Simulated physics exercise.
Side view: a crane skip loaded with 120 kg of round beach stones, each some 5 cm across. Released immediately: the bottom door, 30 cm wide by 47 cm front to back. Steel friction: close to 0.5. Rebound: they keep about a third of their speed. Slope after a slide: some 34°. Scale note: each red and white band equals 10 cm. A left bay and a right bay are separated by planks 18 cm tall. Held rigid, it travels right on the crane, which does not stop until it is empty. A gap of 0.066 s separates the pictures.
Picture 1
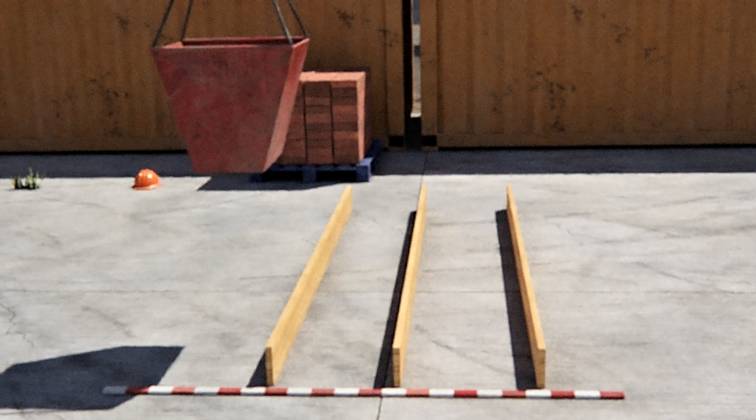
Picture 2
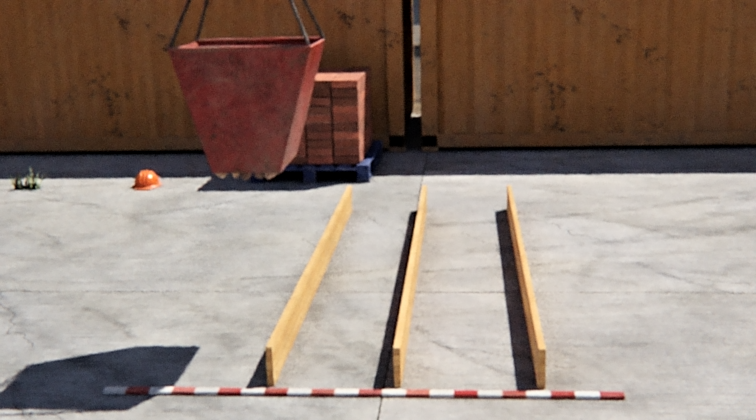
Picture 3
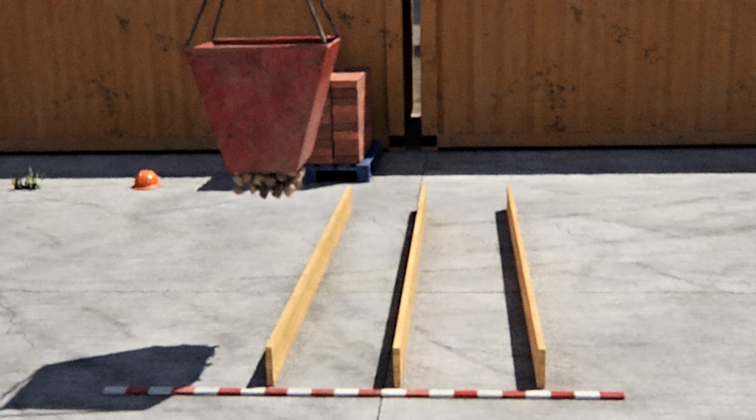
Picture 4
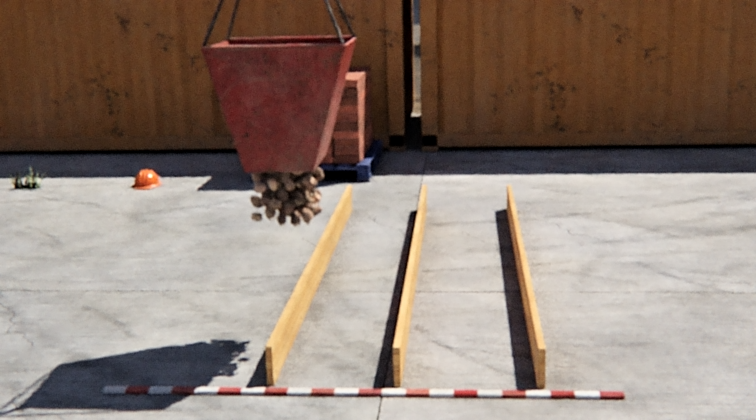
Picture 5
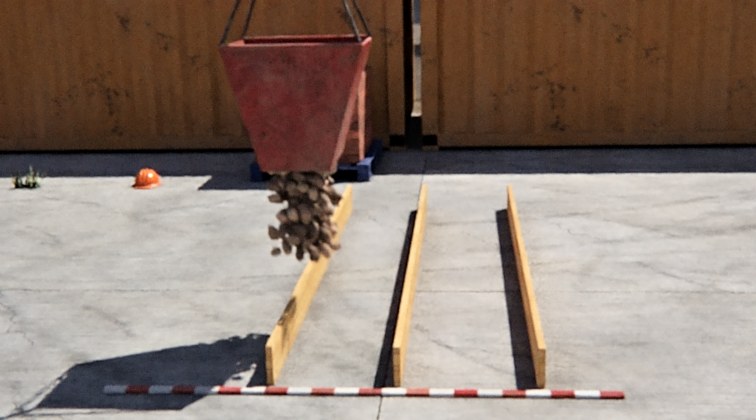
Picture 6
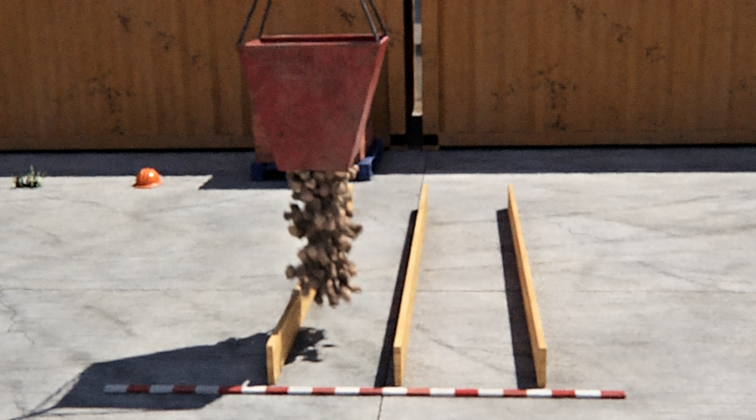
A red skip hanging from cables glides steadily right across a concrete yard, passing in front of a stack of reddish blocks. Round brown stones begin to emerge from its underside, then pour out in a lengthening stream that reaches down in front of the leftmost of three wooden planks.
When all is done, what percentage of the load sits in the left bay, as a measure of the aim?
I would say 71 per cent.
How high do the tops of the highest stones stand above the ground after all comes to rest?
The topmost stones rest about 20 cm above the ground.
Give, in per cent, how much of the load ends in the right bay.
Around 30 per cent of it.
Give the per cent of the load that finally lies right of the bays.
I'd say close to 0 per cent of the load.
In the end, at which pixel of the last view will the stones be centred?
About (379, 330).
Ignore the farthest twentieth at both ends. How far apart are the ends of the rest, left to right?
Horizontal spread approx 100 cm.
Then, 0.4 s after the last picture, 0 % in the crane skip, 76 % falling or lying in the left bay, 24 % falling or lying in the right bay; the stones farthest right are at (466, 325).
Then, 0.8 s after the last picture, 0 % in the crane skip, 71 % falling or lying in the left bay, 29 % falling or lying in the right bay; the stones farthest right are at (524, 324).
Then, 1.4 s after the last picture, 0 % in the crane skip, 71 % falling or lying in the left bay, 29 % falling or lying in the right bay; the stones farthest right are at (525, 328).
Then, 2.3 s after the last picture, 0 % in the crane skip, 71 % falling or lying in the left bay, 29 % falling or lying in the right bay; the stones farthest right are at (525, 328).
Then, 4.2 s after the last picture, 0 % in the crane skip, 71 % in the left bay, 29 % in the right bay; the stones farthest right are at (525, 328).
